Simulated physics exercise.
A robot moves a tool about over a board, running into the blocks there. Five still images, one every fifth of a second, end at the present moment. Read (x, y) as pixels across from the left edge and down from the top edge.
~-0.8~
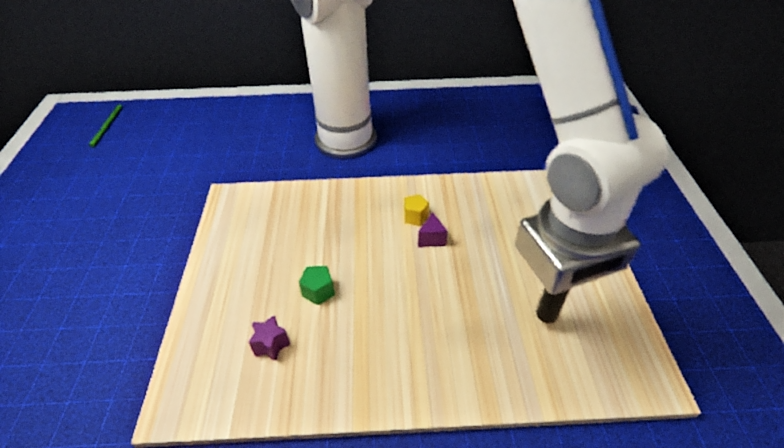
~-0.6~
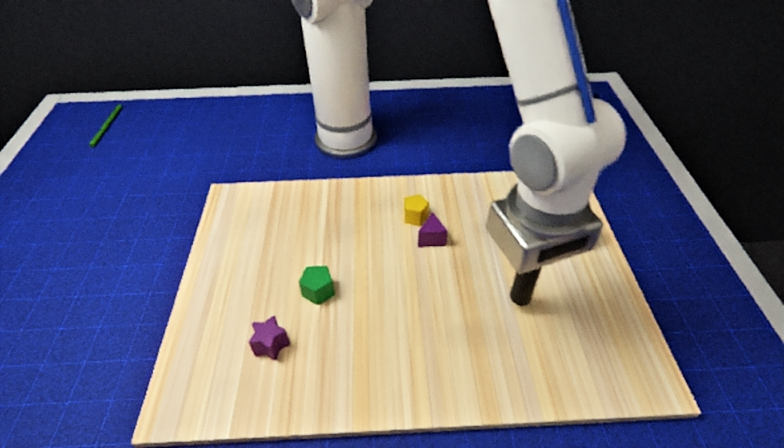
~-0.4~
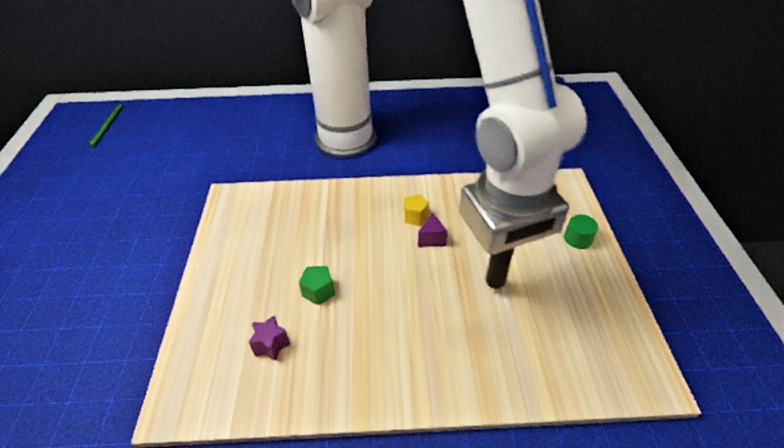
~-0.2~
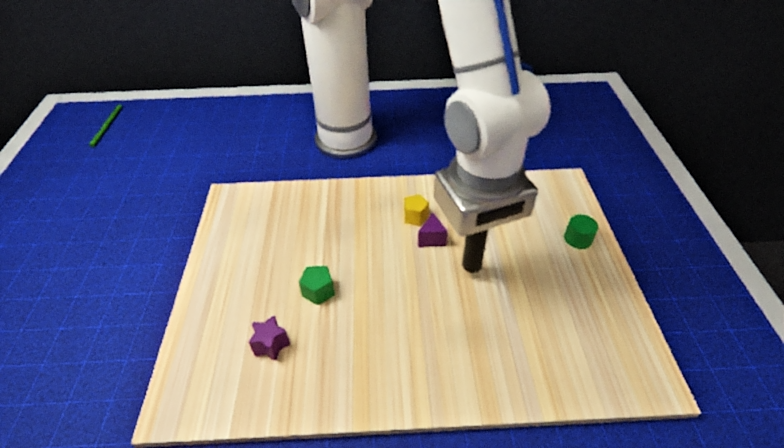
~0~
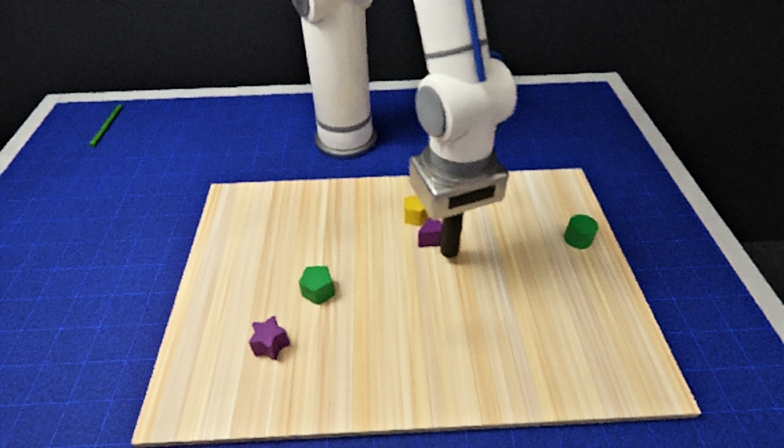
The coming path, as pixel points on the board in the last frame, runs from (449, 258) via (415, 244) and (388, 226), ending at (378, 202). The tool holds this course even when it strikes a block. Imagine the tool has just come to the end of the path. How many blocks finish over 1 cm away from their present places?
Count: One.
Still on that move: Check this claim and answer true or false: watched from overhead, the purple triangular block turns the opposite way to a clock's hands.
False.
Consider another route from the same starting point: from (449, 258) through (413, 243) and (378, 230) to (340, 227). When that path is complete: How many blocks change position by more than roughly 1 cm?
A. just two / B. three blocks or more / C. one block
C.
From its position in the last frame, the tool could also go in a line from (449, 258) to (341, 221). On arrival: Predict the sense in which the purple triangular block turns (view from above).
I'd predict that, seen from above, the purple triangular block rotates clockwise.
What follows on the original path. One third of the way, tool at (415, 237); purple triangular block at (426, 218), turned 30° clockwise.
Two thirds of the way, tool at (388, 219); purple triangular block at (426, 217), turned 30° clockwise.
At the end, tool at (378, 195); yellow five-sided block unmoved; purple triangular block at (426, 217), turned 30° clockwise.
